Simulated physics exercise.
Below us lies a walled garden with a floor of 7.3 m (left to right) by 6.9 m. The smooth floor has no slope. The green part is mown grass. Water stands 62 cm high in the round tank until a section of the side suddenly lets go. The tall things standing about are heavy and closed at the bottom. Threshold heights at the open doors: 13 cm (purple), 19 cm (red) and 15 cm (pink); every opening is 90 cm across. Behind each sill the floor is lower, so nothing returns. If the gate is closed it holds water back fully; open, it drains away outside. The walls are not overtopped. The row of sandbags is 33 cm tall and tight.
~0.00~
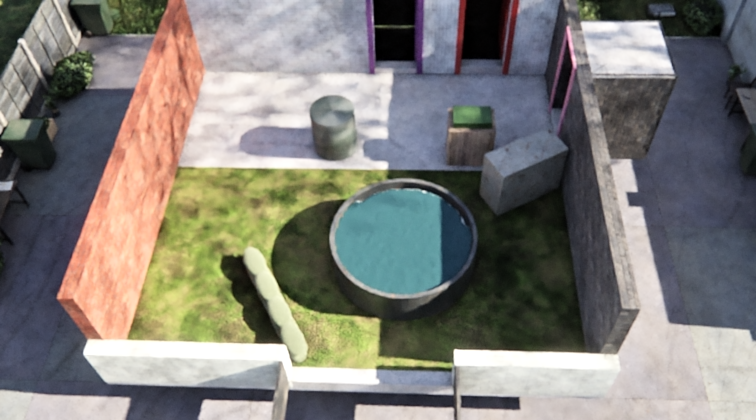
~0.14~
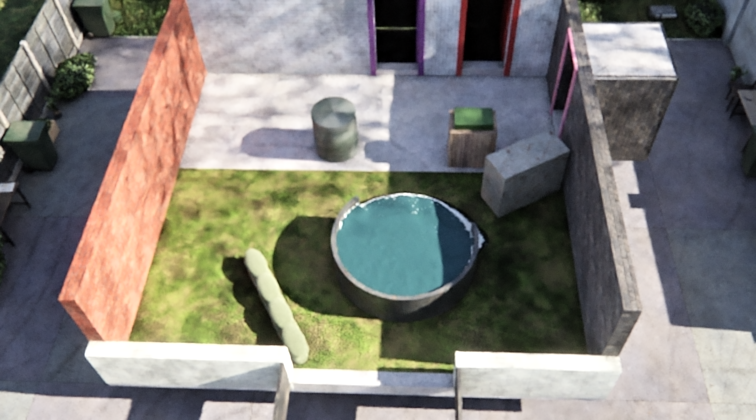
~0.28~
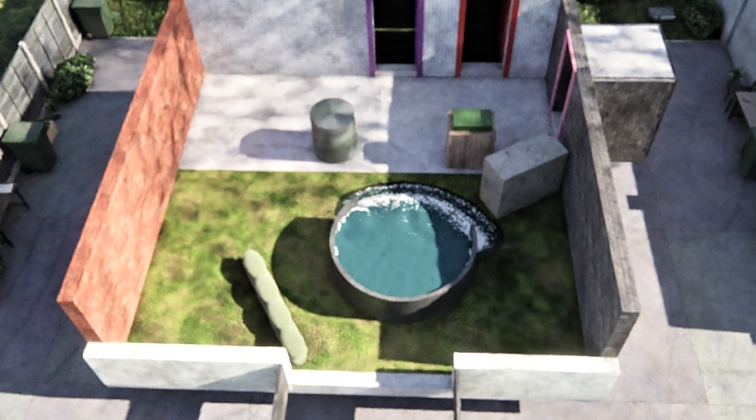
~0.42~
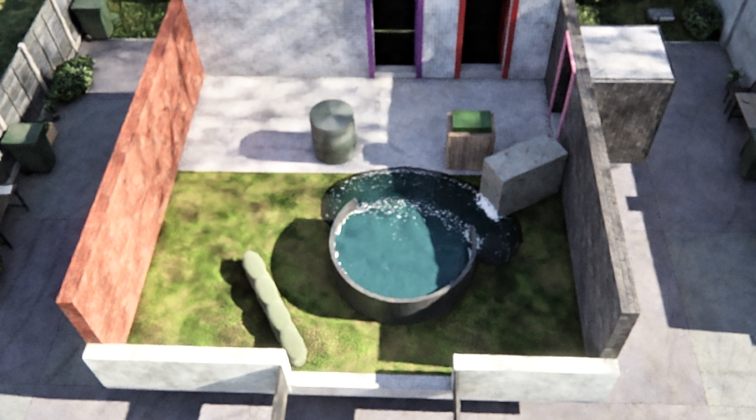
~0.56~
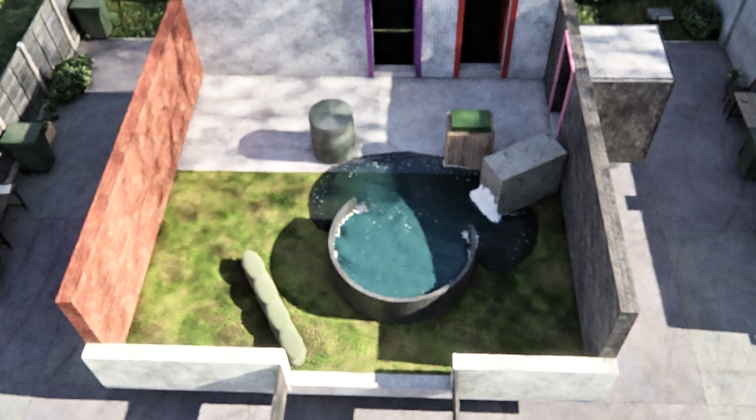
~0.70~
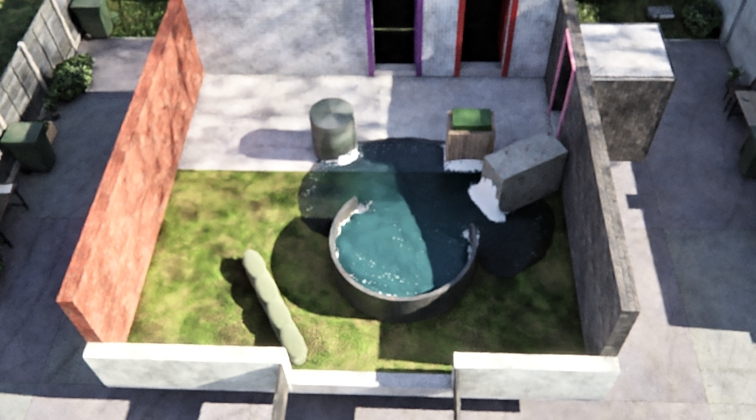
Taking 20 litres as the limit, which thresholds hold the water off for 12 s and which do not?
Door by door: At the purple door it goes over the limit; at the red door it does not reach the limit; at the pink door it does not reach the limit.
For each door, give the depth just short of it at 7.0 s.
In cm: Purple 9, red 7, pink 12.
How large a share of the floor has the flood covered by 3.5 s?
Near 60 per cent is wet.
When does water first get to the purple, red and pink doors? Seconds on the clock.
Purple 1.6 s, red 2.0 s, pink 1.5 s.
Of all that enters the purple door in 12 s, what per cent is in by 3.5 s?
About 85 per cent.
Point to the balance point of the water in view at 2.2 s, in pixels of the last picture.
At about (420, 188).
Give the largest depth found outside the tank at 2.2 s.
Roughly 32 cm.
After 1.4 s water covers 30 % of the floor and is deepest (40 cm) near (456, 172); purple door not reached, red door not reached, pink door not reached.
After 2.2 s water covers 40 % of the floor and is deepest (32 cm) near (403, 77); purple door 31 cm at the sill, 19 L in, red door 12 cm at the sill, 0 L in, pink door 17 cm at the sill, 0 L in.
After 3.5 s water covers 60 % of the floor and is deepest (26 cm) near (539, 84); purple door 20 cm at the sill, 106 L in, red door 10 cm at the sill, 0 L in, pink door 11 cm at the sill, 4 L in.
After 7.0 s water covers 80 % of the floor and is deepest (13 cm) near (545, 126); purple door 9 cm at the sill, 125 L in, red door 7 cm at the sill, 0 L in, pink door 12 cm at the sill, 5 L in.
After 12.0 s water covers 95 % of the floor and is deepest (8 cm) near (356, 137); purple door 4 cm at the sill, 125 L in, red door 5 cm at the sill, 0 L in, pink door 5 cm at the sill, 5 L in.
